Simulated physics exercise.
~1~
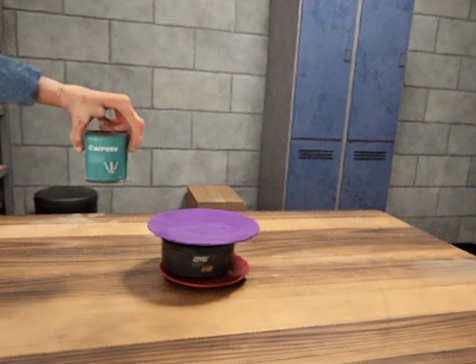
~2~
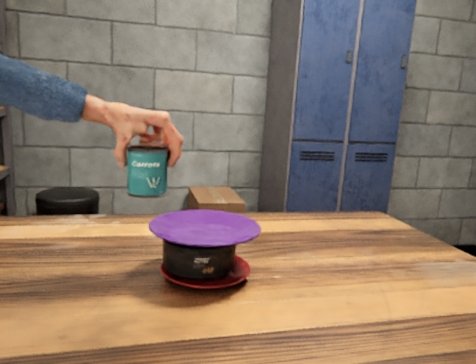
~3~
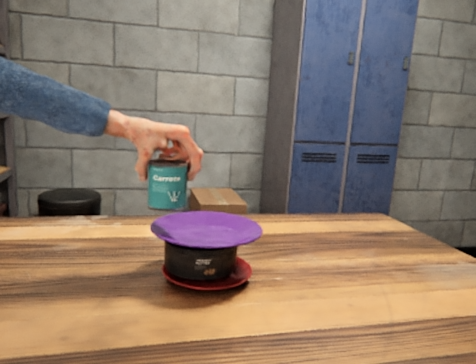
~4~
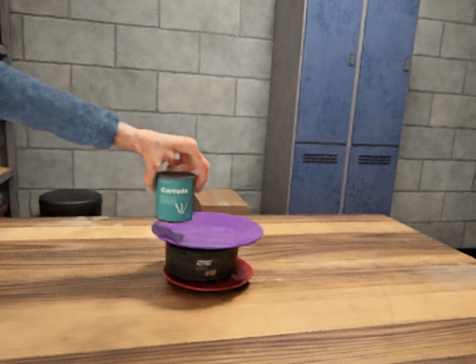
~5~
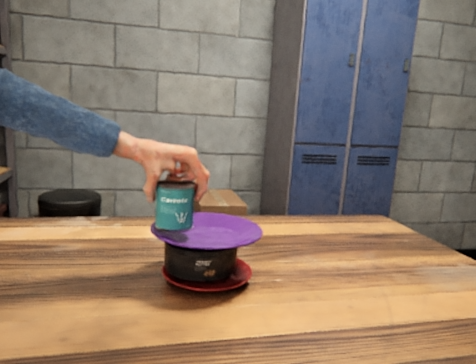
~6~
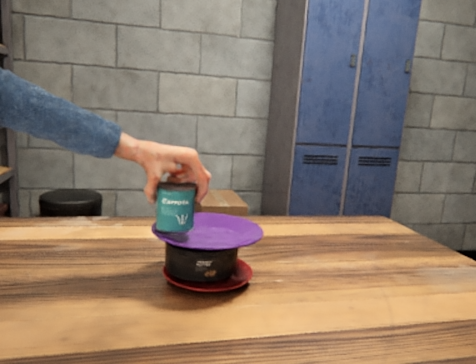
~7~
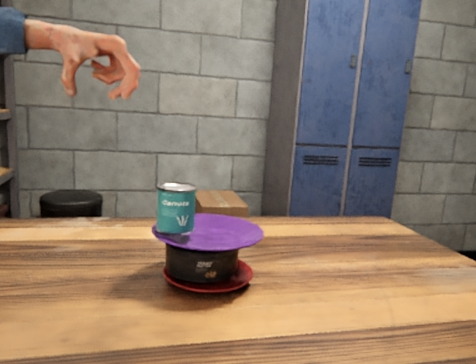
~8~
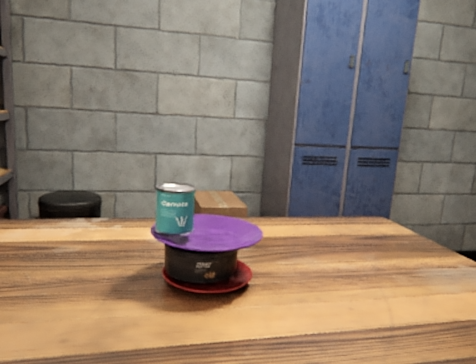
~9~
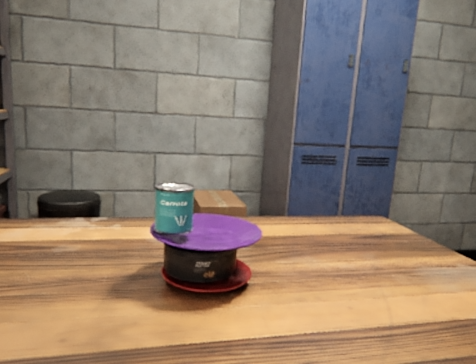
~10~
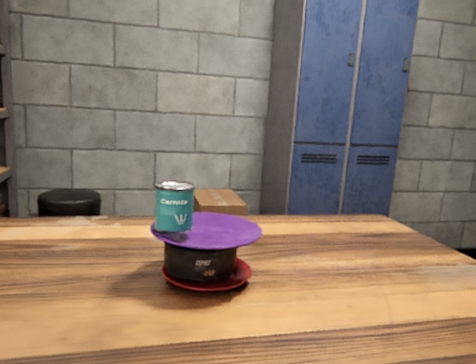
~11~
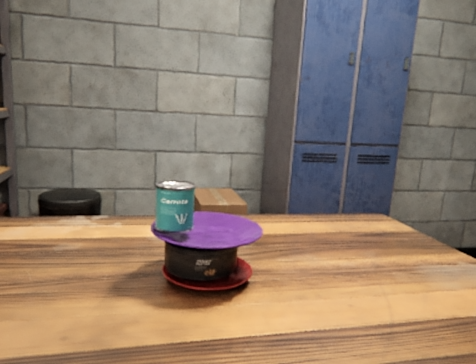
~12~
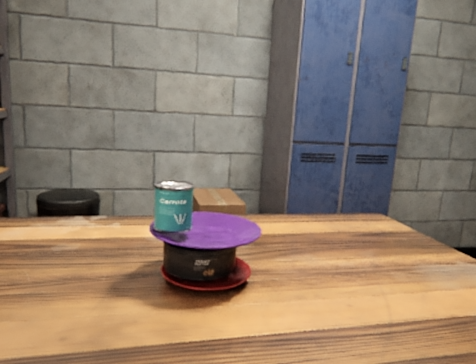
A wide purple plate sits on a black tub, which rests on a red plate, on a wooden table seen from a slightly swaying camera, with a grey block wall, blue lockers, a dark stool and a cardboard box behind. A hand in a blue sleeve reaches in from the left, holding a turquoise pot in the air. It carries the pot rightward and down, then sets it near the left edge of the purple plate. The fingers let go, and the hand draws back to the upper left and leaves. The pot stays upright off-centre, and the pile holds still.
